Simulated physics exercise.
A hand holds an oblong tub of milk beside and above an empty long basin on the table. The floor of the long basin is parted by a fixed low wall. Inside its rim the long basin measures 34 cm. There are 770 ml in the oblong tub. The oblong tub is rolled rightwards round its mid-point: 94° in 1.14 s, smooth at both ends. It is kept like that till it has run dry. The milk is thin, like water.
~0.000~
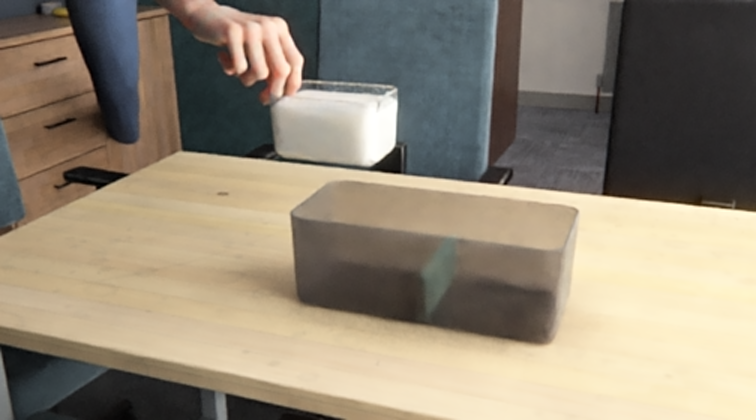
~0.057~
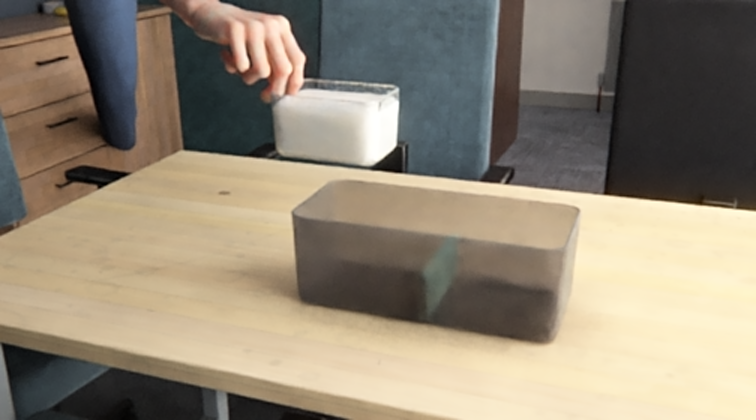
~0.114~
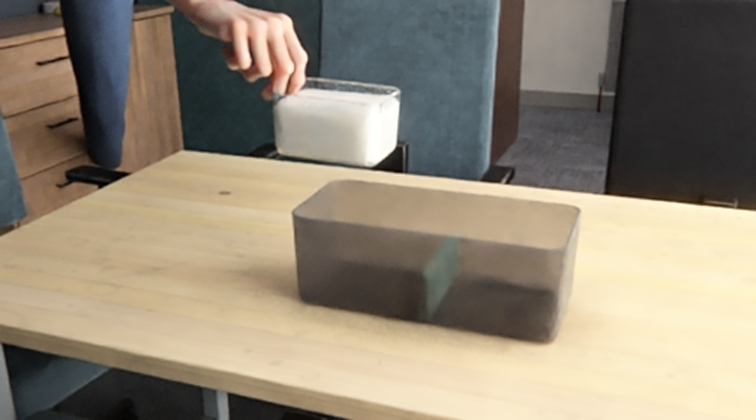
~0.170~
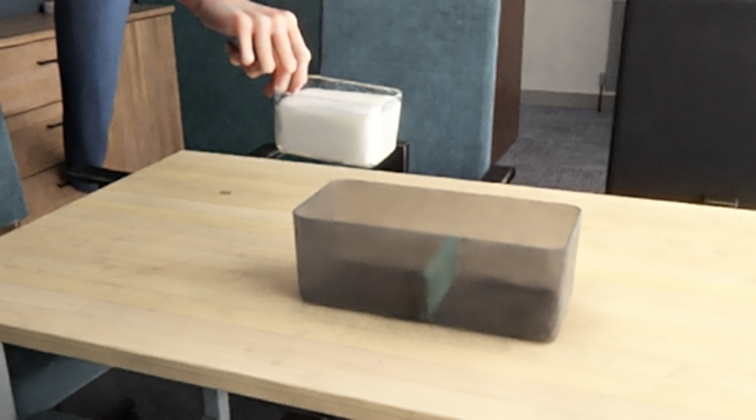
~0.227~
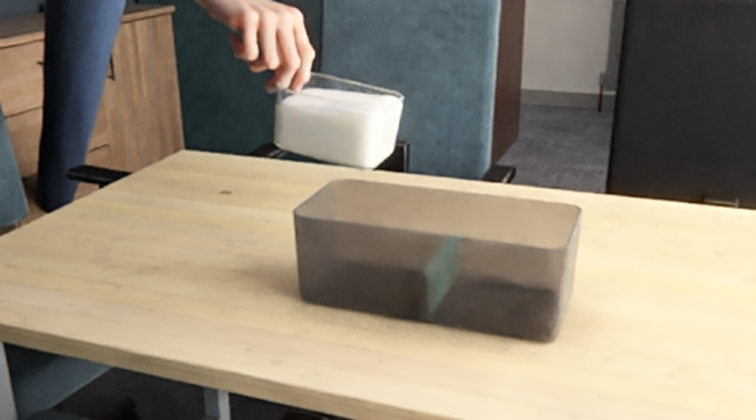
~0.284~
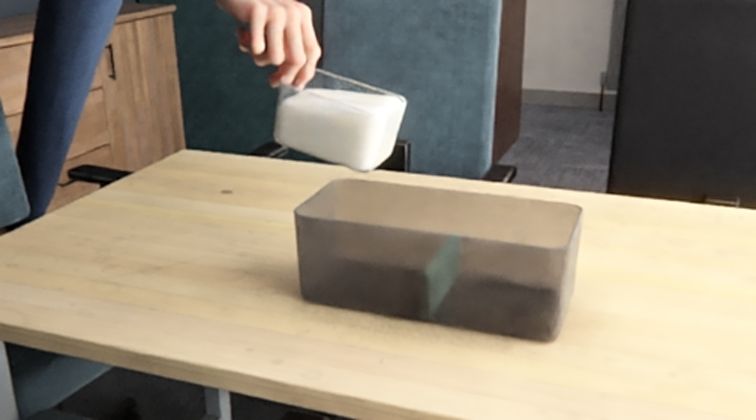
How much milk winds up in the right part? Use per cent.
The far part has some 53 per cent.
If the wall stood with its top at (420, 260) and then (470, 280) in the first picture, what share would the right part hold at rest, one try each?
In turn about 70 and 10 per cent.
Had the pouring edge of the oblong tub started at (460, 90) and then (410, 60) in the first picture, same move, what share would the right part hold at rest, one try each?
First 95, then 80 per cent.
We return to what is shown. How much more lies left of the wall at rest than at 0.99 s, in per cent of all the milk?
About 18 per cent.
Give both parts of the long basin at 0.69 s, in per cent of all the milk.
Near 6 on the left, 14 on the right.
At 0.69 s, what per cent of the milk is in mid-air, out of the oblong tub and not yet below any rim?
Near 26 in a hundred.
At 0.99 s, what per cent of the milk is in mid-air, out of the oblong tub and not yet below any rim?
Some 5 per cent.
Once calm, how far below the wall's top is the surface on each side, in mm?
Left about 44 mm, right about 40 mm.
Then, 0.69 s in, the tilt is 62° and 54 per cent is still to pour, 6 is left of the wall and 15 right of it.
Then, 0.99 s in, the tilt is 90° and 14 per cent is still to pour, 28 is left of the wall and 53 right of it.
Then, 1.30 s in, the tilt is 94° and 3 per cent is still to pour, 42 is left of the wall and 53 right of it.
Then, 1.64 s in, the tilt is 94° and 1 per cent is still to pour, 45 is left of the wall and 53 right of it.
Finally, 47 per cent lies left of the wall, 53 right of it and 1 outside.
